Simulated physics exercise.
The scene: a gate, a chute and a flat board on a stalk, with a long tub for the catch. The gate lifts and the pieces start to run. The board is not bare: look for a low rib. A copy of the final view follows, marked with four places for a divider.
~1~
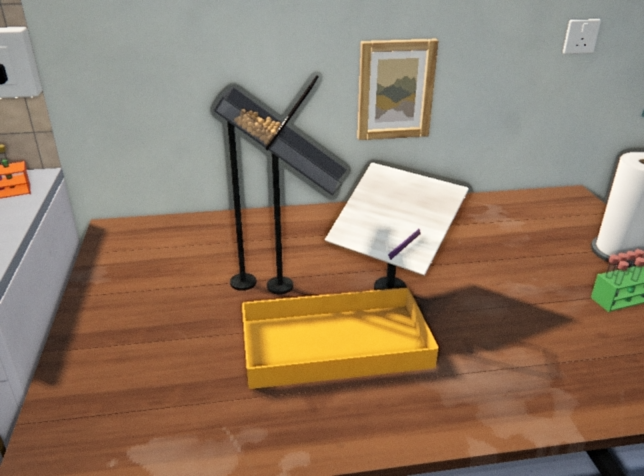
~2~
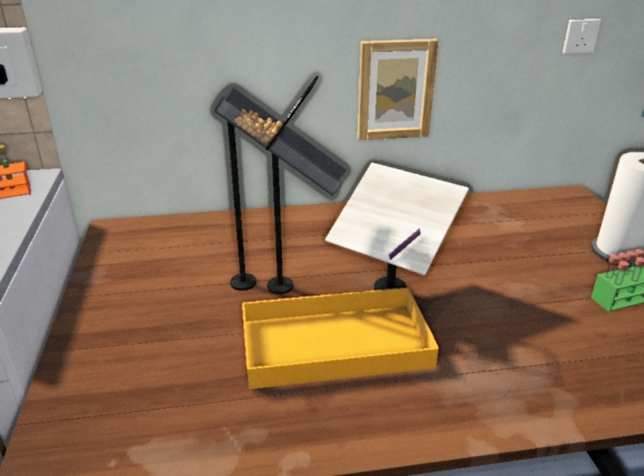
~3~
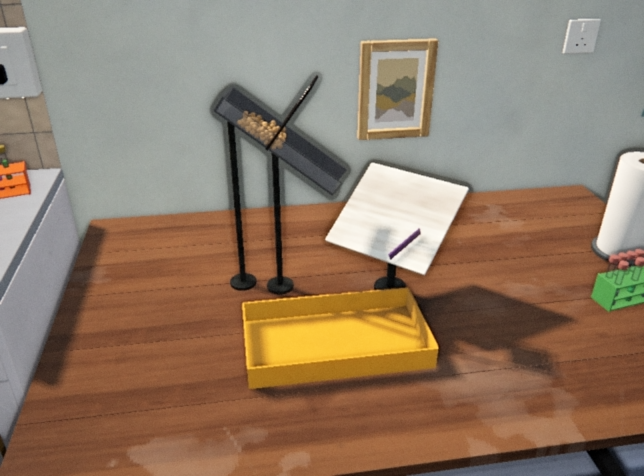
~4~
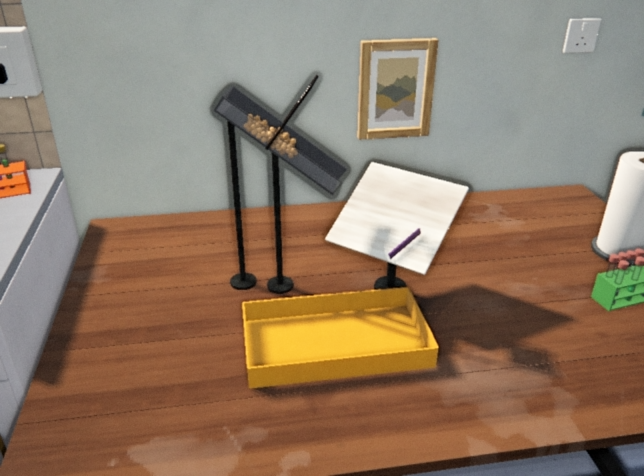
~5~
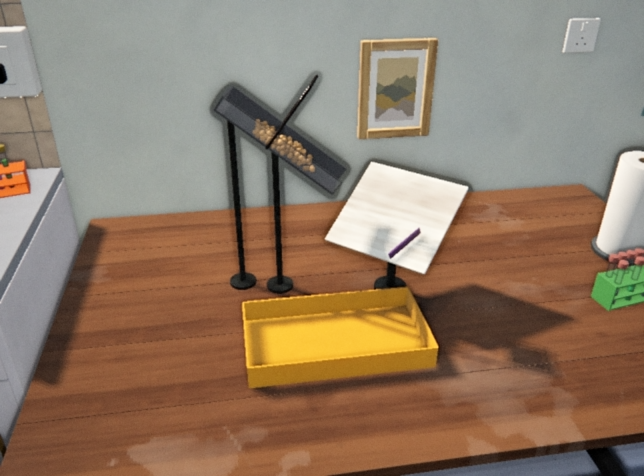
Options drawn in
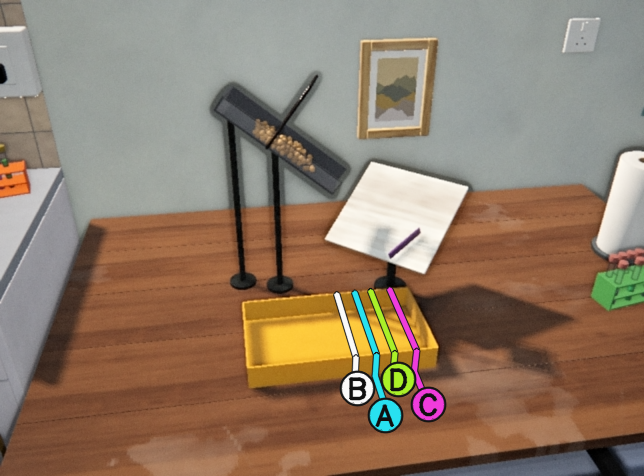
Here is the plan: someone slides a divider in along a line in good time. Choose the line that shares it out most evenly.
Take A.
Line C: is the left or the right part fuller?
Left.
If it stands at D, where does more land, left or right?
More lands on the left.
On the marked copy, line A crosses the front rim at (376, 354); line B crosses the front rim at (355, 356); line C crosses the front rim at (416, 350); line D crosses the front rim at (394, 352).
With A, of what is caught, about half on the left of the divider, about half on the right.
With B, of what is caught, a small part on the left of the divider, most on the right.
With C, of what is caught, nearly all on the left of the divider, a stray few on the right.
With D, of what is caught, most on the left of the divider, a small part on the right.
